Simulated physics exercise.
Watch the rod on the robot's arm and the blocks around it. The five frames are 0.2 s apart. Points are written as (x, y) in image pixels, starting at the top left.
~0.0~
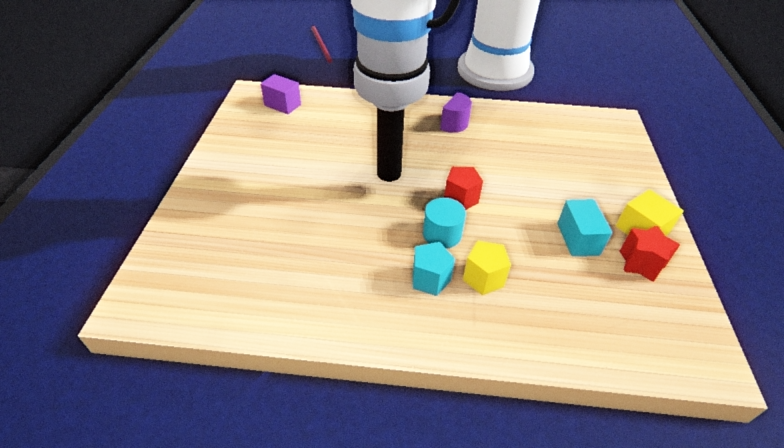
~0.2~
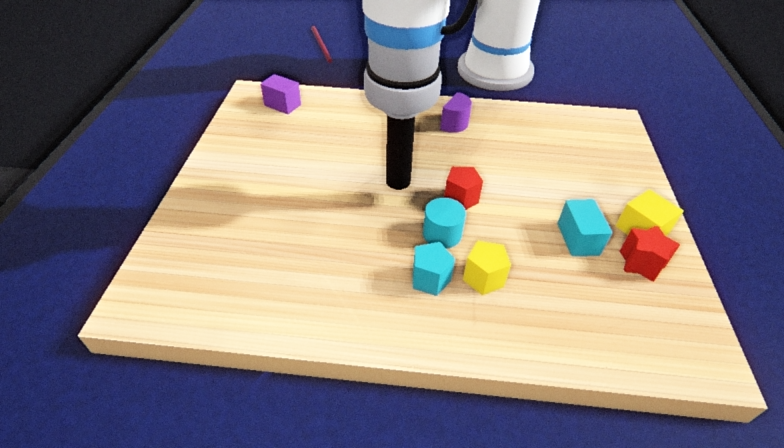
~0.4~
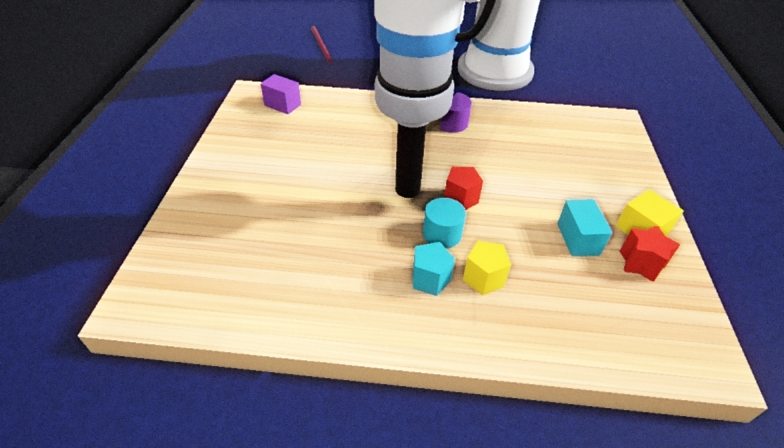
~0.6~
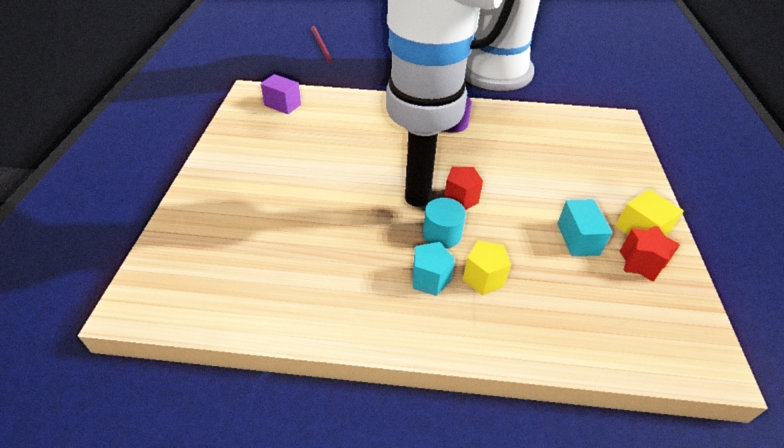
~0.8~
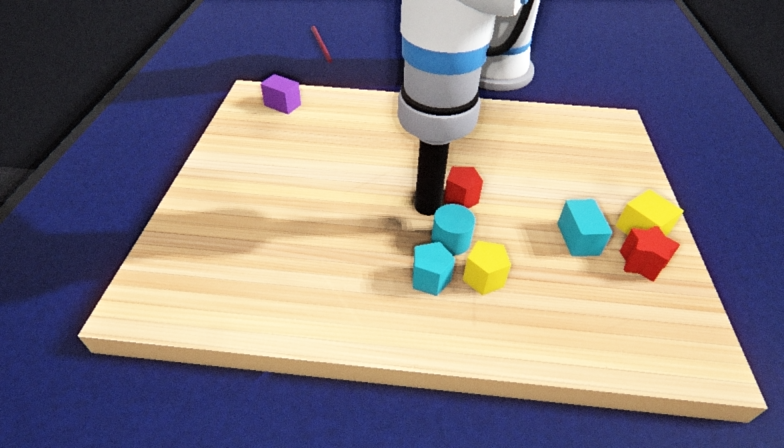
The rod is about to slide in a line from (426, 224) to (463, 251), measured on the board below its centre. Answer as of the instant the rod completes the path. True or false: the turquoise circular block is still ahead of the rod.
True.
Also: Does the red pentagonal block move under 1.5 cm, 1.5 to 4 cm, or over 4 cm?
Displacement: Within 1.5 cm.
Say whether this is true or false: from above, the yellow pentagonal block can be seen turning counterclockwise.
That is false.
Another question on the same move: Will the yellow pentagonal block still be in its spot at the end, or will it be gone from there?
Its place changes.
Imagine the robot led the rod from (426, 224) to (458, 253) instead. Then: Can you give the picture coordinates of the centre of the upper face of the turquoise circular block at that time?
The top centre is at (497, 241).
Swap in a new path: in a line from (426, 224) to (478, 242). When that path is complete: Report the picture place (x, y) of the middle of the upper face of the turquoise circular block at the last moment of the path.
It ends at (497, 245).
On the path given first. Halfway along, rod at (447, 220); turquoise circular block at (477, 231); yellow pentagonal block at (497, 262), turned 15° clockwise.
At the end, rod at (467, 234); turquoise pentagonal block unmoved; turquoise circular block at (501, 242); red pentagonal block unmoved; yellow pentagonal block at (510, 274), turned 65° clockwise.
